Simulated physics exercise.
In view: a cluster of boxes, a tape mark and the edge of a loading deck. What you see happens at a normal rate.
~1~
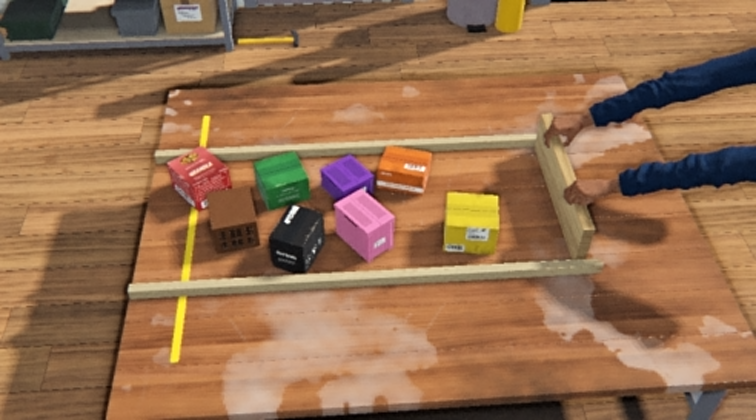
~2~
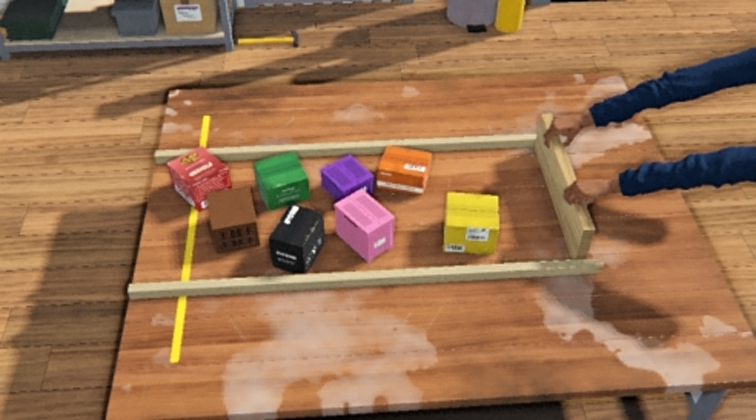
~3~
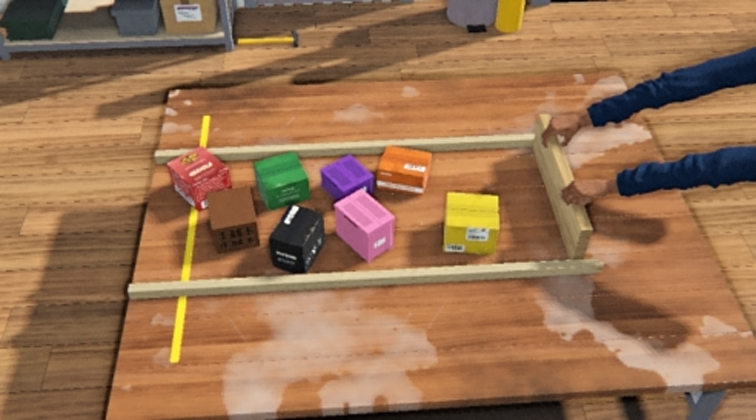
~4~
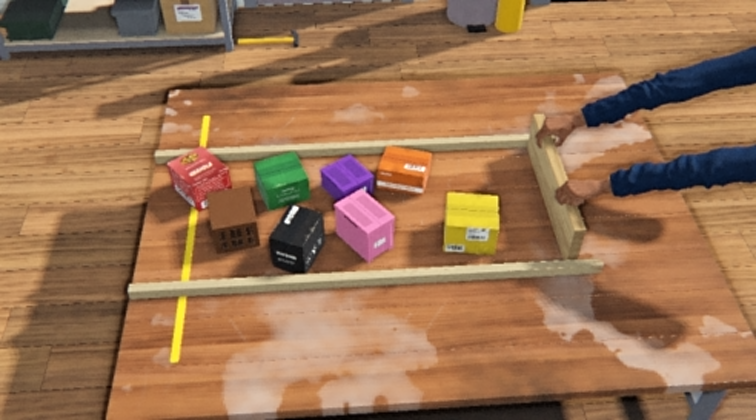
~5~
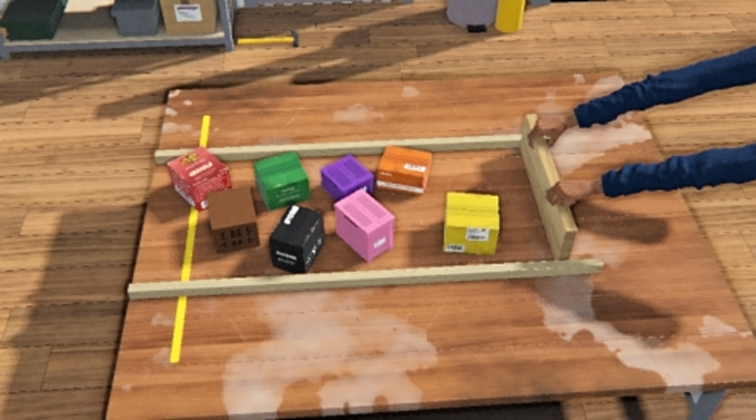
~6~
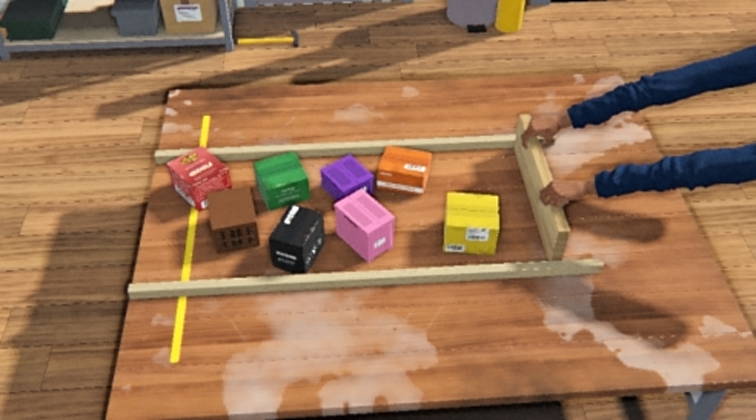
The clip shows eight colored boxes clustered between two wooden rails on a worn tabletop, with a yellow tape line at left, while two blue-sleeved arms slide a wooden plank slightly leftward and the boxes stay still.
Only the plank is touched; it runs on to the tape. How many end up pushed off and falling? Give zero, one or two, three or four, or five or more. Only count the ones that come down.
Five or more fall.
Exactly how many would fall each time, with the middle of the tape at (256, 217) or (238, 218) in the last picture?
Try 1: 3; try 2: 4.
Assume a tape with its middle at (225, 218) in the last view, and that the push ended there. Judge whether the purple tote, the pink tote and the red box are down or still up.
In the end the purple tote keeps its place, the pink tote keeps its place and the red box drops.
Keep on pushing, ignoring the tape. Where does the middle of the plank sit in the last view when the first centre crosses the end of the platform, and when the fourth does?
It sits around (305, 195) and after that around (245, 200).
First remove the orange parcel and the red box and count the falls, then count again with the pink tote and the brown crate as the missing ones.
Try 1: 4; try 2: 4.
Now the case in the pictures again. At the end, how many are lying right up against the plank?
Count recorded: 2.
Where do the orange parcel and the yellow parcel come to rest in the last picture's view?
In the last picture they sit at about (170, 186) and about (159, 243).
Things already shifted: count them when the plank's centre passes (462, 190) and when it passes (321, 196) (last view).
1 and 8.
Soon after, none off yet; red box at rest near (200, 178); brown crate at rest near (233, 220); green box at rest near (282, 181).
In the end, the number that fall off is five or more; gone, pink tote, purple tote, black parcel, green box, brown crate and red box.
